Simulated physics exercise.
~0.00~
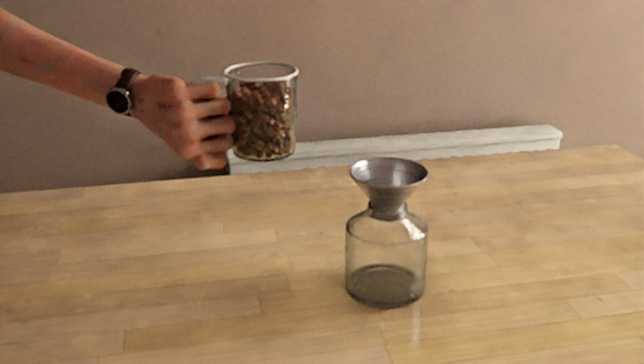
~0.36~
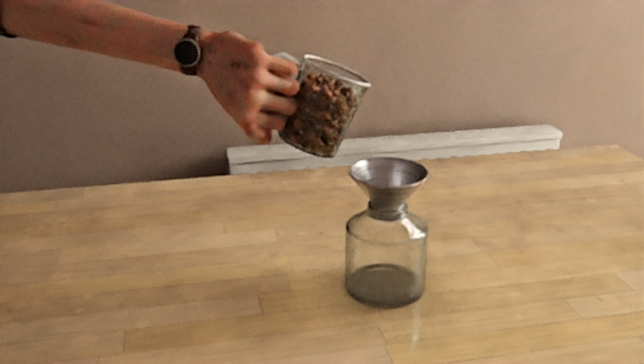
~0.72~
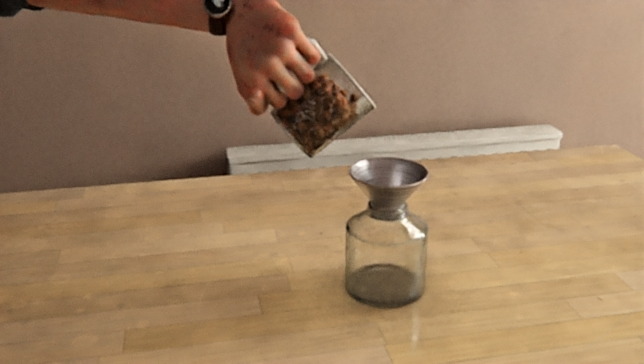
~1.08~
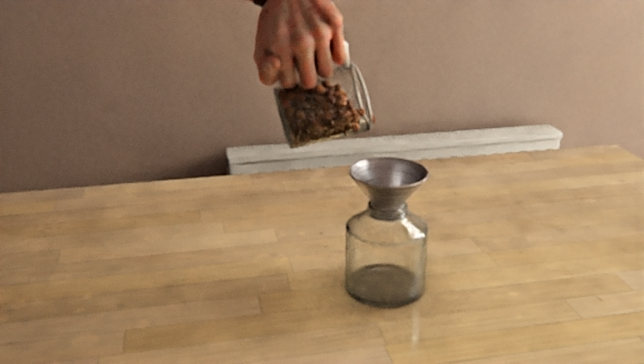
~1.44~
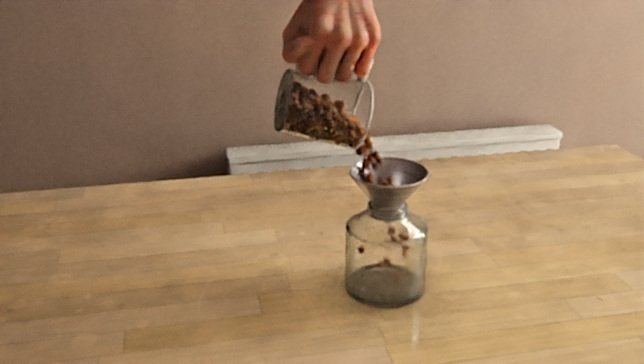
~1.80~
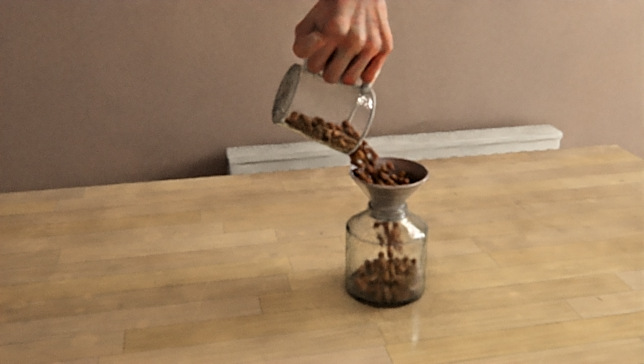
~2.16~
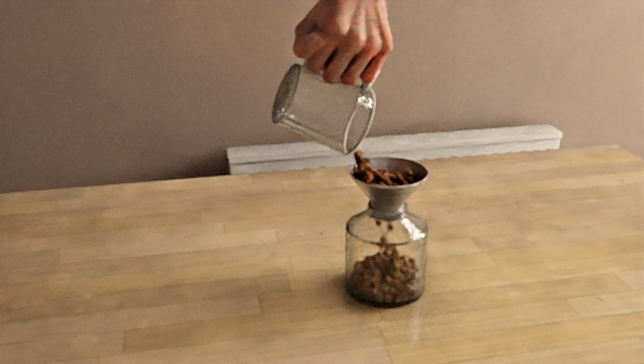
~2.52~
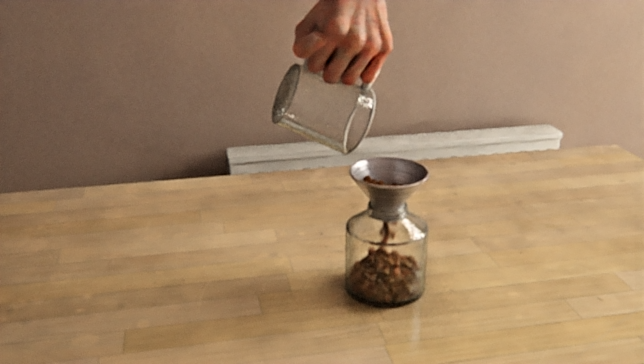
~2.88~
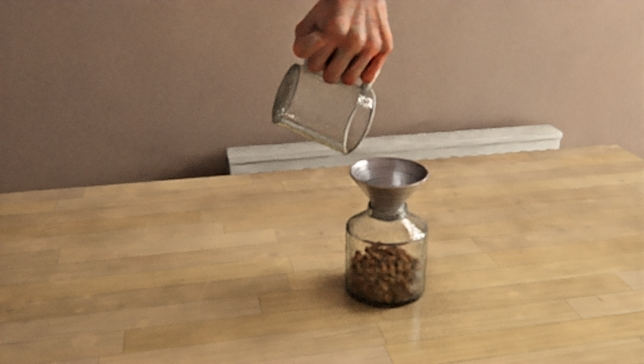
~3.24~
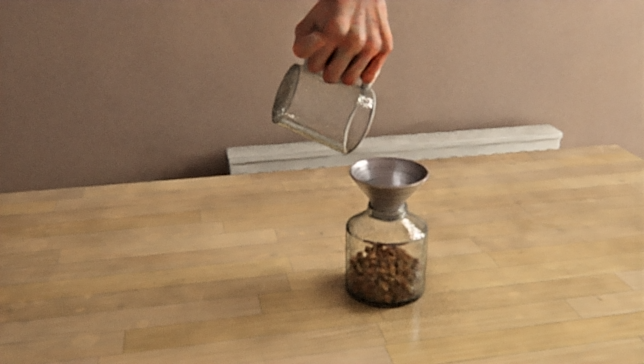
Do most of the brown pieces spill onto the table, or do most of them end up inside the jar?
Most of them end up inside the jar. The cup and funnel look empty at the end, and no pieces are seen on the table.
